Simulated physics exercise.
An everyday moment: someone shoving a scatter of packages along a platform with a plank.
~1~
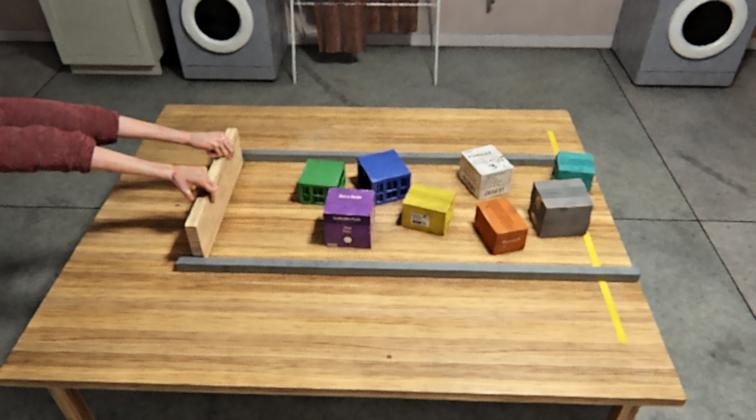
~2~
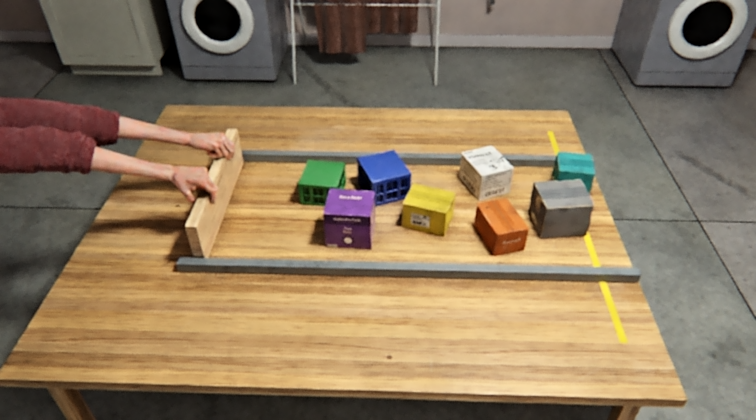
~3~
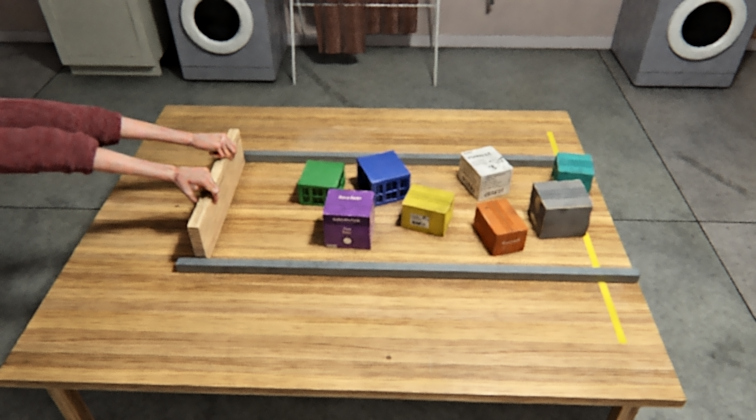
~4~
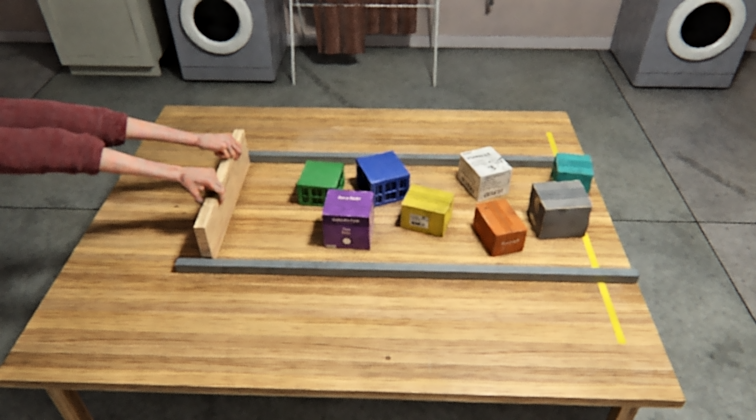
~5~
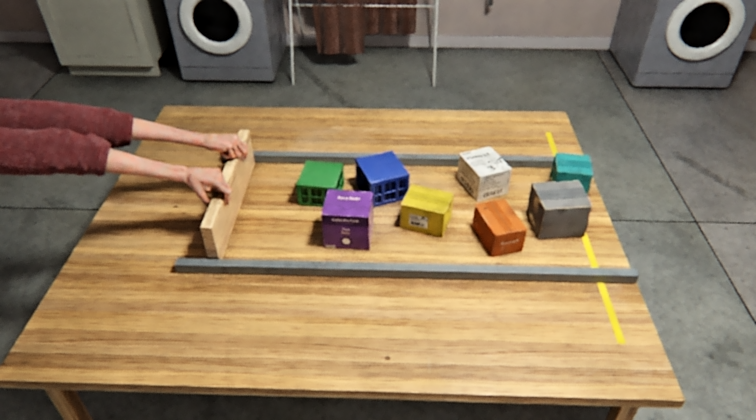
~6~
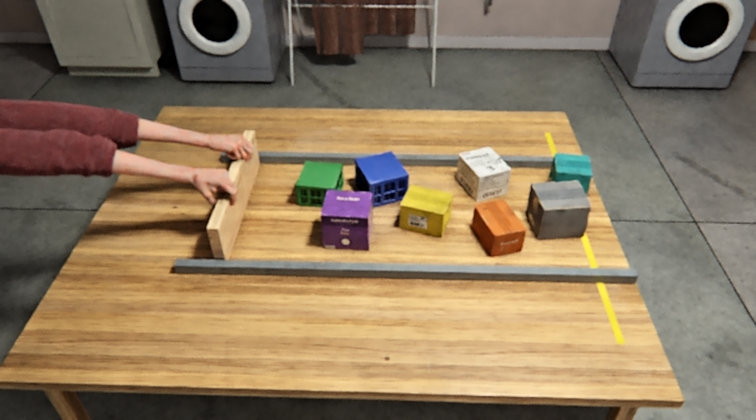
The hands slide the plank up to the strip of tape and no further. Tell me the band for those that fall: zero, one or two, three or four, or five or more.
As it turns out, the number that fall off is five or more.
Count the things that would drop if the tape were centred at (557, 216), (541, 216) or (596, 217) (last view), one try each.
It would be 6, 4 and 8.
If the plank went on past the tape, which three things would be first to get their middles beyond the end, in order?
In order: The grey parcel, then the turquoise parcel, then the white box.
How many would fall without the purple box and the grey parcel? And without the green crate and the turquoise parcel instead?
The counts: 3 and 4.
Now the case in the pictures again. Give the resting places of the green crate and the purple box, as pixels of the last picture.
Near (592, 189) and (613, 225).
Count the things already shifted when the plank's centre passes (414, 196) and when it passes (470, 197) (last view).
By then 7, and 8.
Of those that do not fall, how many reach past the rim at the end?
2 of them.
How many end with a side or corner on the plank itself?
The number is 2.
A little later, none off yet; turquoise parcel at rest near (570, 176); grey parcel at rest near (558, 210); orange box at rest near (498, 228).
Next, none off yet; turquoise parcel shifted about its own width near (594, 176); grey parcel shifted about its own width near (614, 209); orange box shifted well along near (580, 233).
When it is over, the number that fall off is five or more; down, blue crate, yellow parcel, white box, orange box, grey parcel and turquoise parcel.
